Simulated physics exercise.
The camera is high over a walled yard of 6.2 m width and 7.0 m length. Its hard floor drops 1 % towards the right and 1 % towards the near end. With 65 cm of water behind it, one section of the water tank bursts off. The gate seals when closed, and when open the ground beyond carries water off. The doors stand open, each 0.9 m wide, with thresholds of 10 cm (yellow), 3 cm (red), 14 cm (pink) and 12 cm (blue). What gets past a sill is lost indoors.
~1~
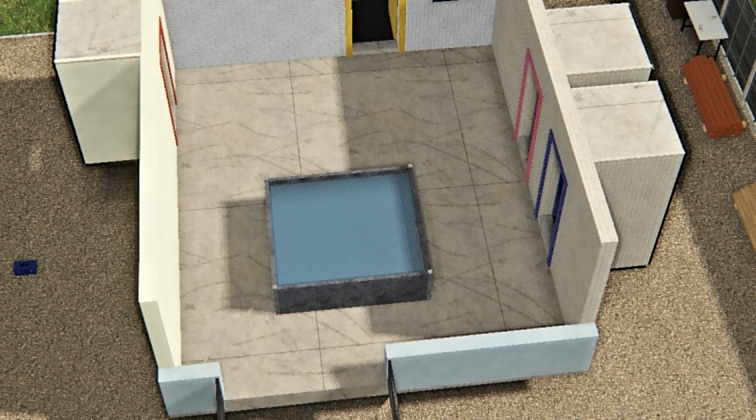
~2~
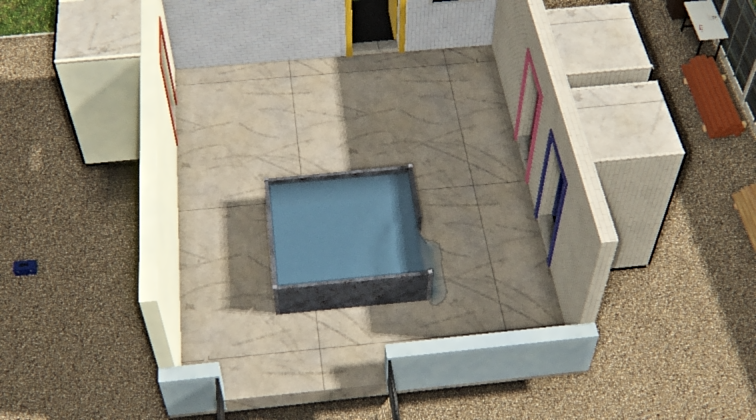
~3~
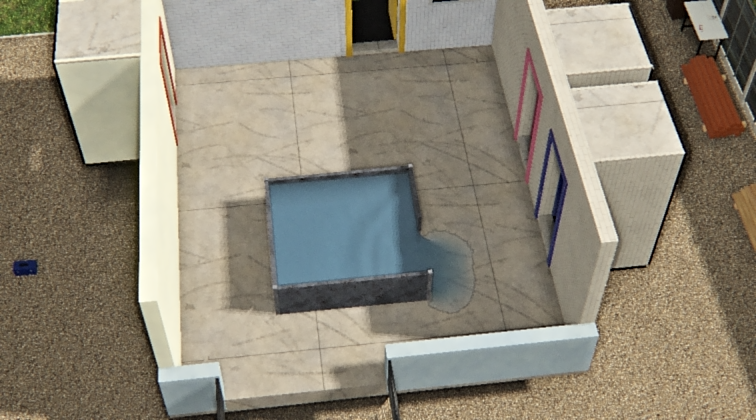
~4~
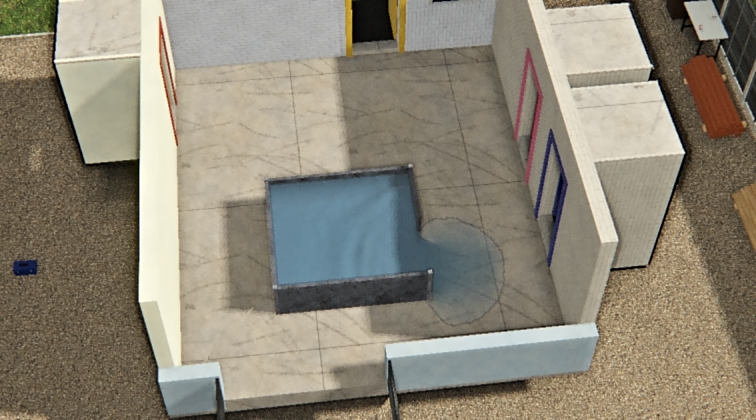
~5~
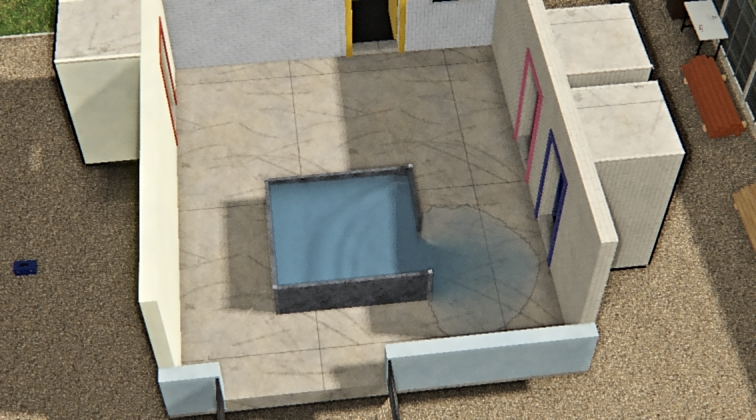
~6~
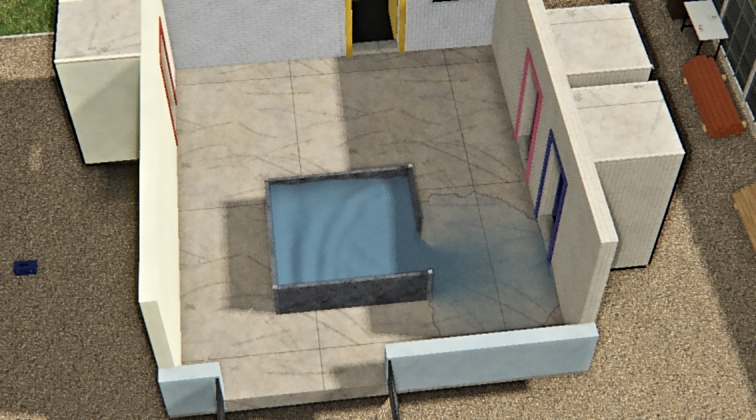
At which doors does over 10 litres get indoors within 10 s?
The water let in: At the yellow door it keeps below the limit; at the red door it keeps below the limit; at the pink door it does not reach the limit; at the blue door it passes the limit.
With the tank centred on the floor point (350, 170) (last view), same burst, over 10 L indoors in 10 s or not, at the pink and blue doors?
Then: Pink over, blue above.
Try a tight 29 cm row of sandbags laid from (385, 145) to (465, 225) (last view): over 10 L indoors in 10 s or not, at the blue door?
Against that limit: Blue above.
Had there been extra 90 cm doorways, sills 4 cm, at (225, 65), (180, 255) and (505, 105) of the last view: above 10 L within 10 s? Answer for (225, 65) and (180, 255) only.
In that order: Under, not over.
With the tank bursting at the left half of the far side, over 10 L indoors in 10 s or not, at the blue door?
Against that limit: Blue below.
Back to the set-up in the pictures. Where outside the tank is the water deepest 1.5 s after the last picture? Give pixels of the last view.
Near (556, 294).
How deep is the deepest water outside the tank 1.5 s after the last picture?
About 46 cm.
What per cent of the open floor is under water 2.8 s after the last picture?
Near 40 per cent is wet.
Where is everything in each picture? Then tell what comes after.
The first frame shows the water tank at (346, 228) is whole and still, 65 cm deep.
In the second frame, the front is at (436, 300), 0.6 m from the gap at (422, 261); 0.3 m2 of floor is under water; 65 cm left at the back of the water tank.
In the third frame, the front is at (456, 307), 0.9 m from the gap at (422, 263); 1.0 m2 of floor is under water; 65 cm left at the back of the water tank.
In the fourth frame, the front is at (495, 249), 1.3 m from the gap at (422, 263); 2.0 m2 of floor is under water; 65 cm left at the back of the water tank.
In the fifth frame, water pours out at (422, 263) and has run 1.9 m, to (534, 266); typically 6 cm deep outside, 65 cm at the water tank's back.
In the sixth frame, water pours out at (422, 263) and has run 2.3 m, to (557, 297); typically 5 cm deep outside, 63 cm at the water tank's back.
Then, 0.7 s after the last picture water covers 15 % of the floor and is deepest (58 cm) near (571, 351); yellow door not reached, red door not reached, pink door 6 cm at the sill, 0 L in, blue door 29 cm at the sill, 62 L in.
Then, 1.5 s after the last picture water covers 20 % of the floor and is deepest (46 cm) near (556, 294); yellow door not reached, red door not reached, pink door 8 cm at the sill, 0 L in, blue door 34 cm at the sill, 176 L in.
Then, 2.8 s after the last picture water covers 40 % of the floor and is deepest (33 cm) near (571, 351); yellow door not reached, red door not reached, pink door 9 cm at the sill, 0 L in, blue door 27 cm at the sill, 321 L in.
Then, 5.3 s after the last picture water covers 70 % of the floor and is deepest (24 cm) near (571, 351); yellow door 8 cm at the sill, 0 L in, red door not reached, pink door 7 cm at the sill, 0 L in, blue door 20 cm at the sill, 436 L in.
Then, 9.3 s after the last picture water covers 100 % of the floor and is deepest (15 cm) near (560, 352); yellow door 5 cm at the sill, 0 L in, red door 6 cm at the sill, 3 L in, pink door 5 cm at the sill, 0 L in, blue door 12 cm at the sill, 473 L in.
